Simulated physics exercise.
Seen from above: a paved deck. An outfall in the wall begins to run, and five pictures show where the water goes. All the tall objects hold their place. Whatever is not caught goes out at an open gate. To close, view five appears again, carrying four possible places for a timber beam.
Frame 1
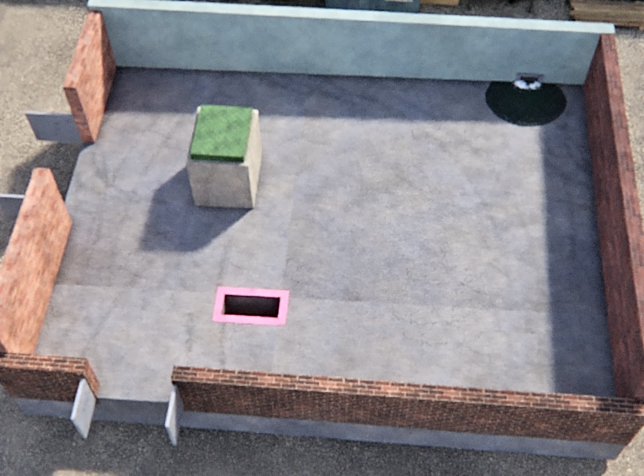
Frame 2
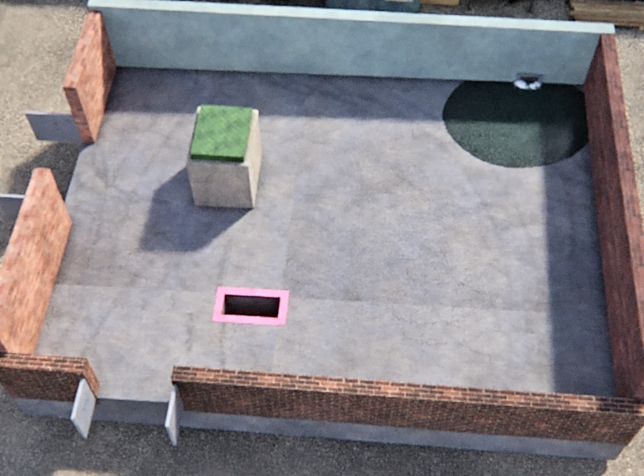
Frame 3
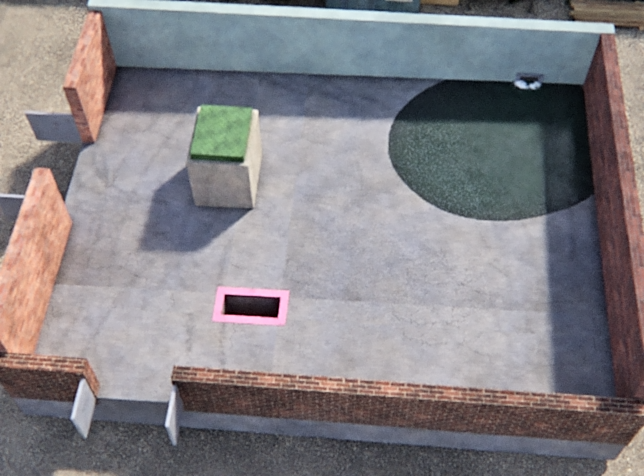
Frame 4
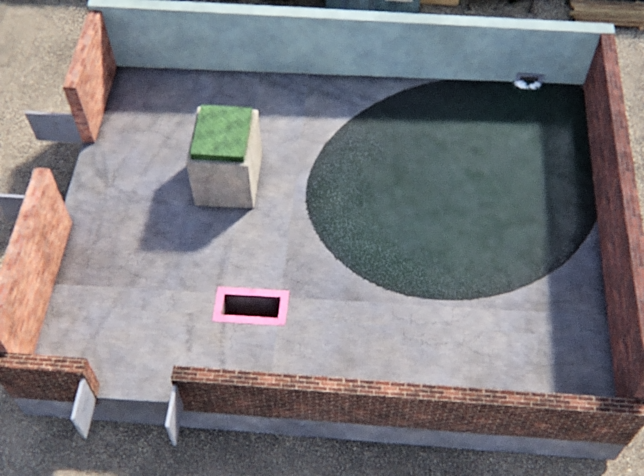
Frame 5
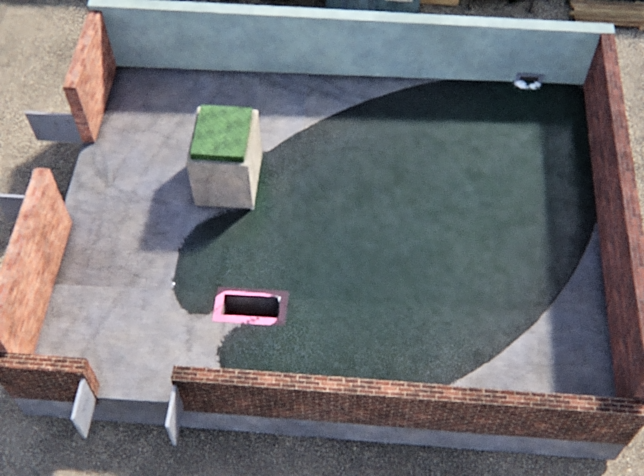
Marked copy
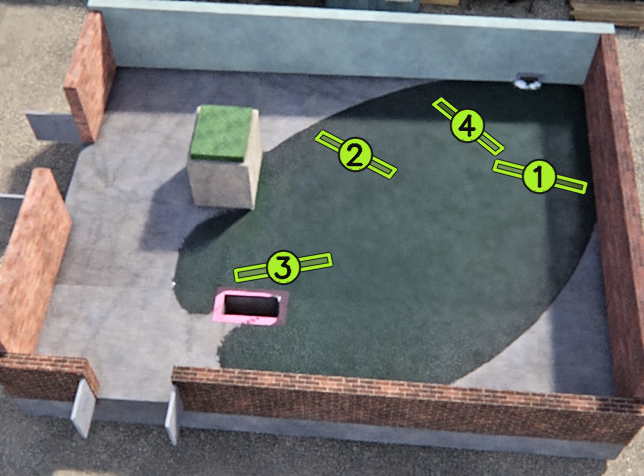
On a walled paved deck, dark water spreads from the upper right and reaches the pink gully.
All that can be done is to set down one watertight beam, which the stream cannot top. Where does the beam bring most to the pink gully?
Choose 1.
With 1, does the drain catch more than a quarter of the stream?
Yes.
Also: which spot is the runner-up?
2.
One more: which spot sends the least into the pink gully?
Spot 3.
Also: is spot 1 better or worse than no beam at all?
It is better.
On the marked copy, 1 from (495, 165) to (584, 188); 2 from (319, 135) to (392, 173); 3 from (236, 275) to (329, 259); 4 from (437, 101) to (499, 150).
Choosing 1, about 31 % of the stream runs into the pink gully, about 67 % out by the gates.
Choosing 2, about 21 % of the stream runs into the pink gully, about 77 % out by the gates.
Choosing 3, about 9 % of the stream runs into the pink gully, about 90 % out by the gates.
Choosing 4, about 13 % of the stream runs into the pink gully, about 85 % out by the gates.
